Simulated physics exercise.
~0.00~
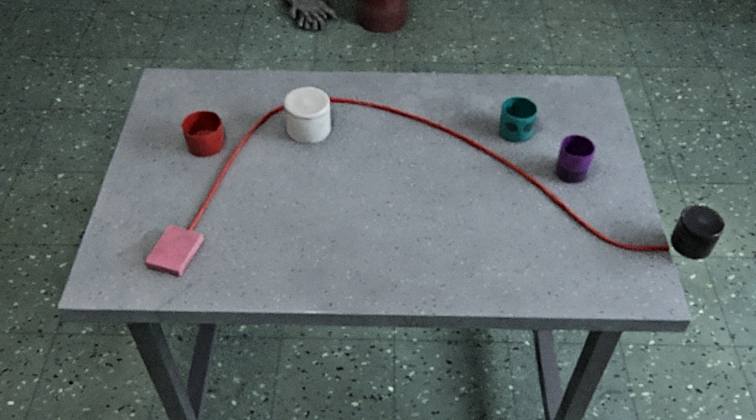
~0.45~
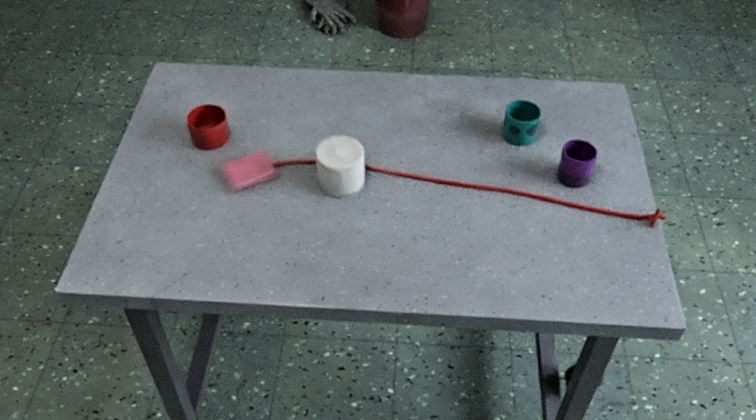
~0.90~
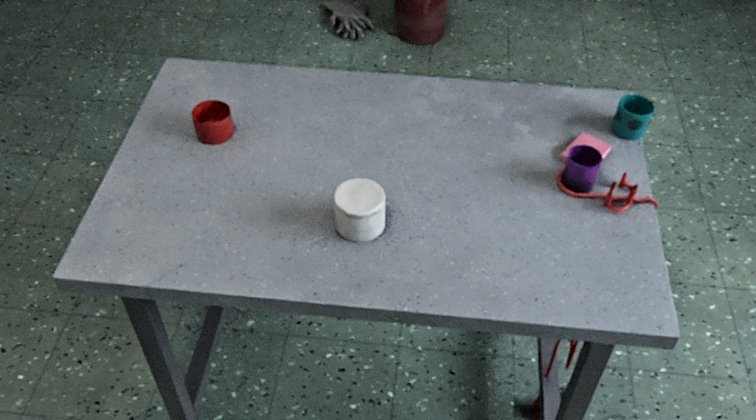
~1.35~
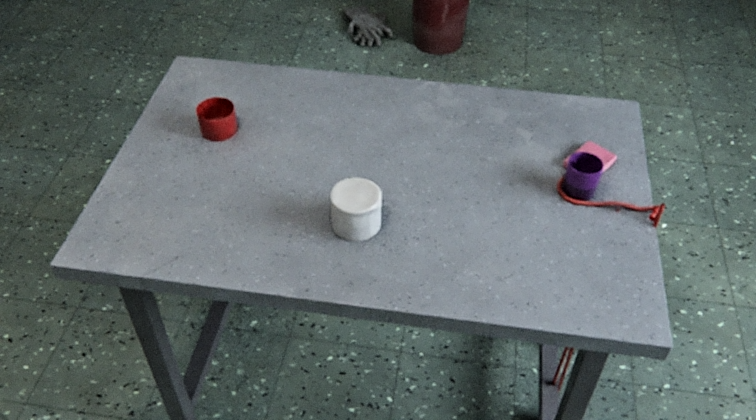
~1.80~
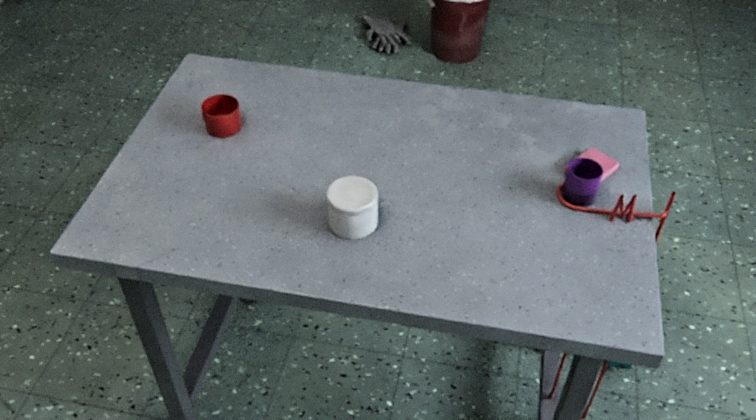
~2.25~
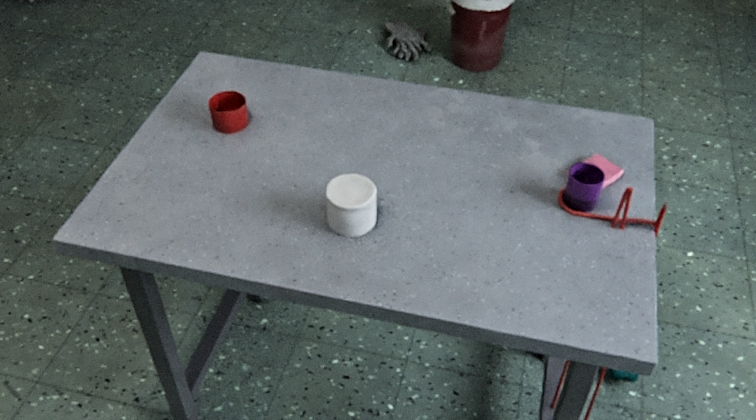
A thin red cable runs across a grey table, seen from above in a green-tiled room, linking a pink block-like phone at left to a black speaker tipping off the right edge. A red cup and white tub stand toward the left, teal and purple mugs toward the right. The speaker drops, pulling the cable taut and dragging the phone rightward while the tub shifts toward the front. The phone sweeps across to the mugs, and the teal one goes over the edge. Finally the phone rests behind the barely moved purple mug, the cable hooked around it, while the red cup stays put.
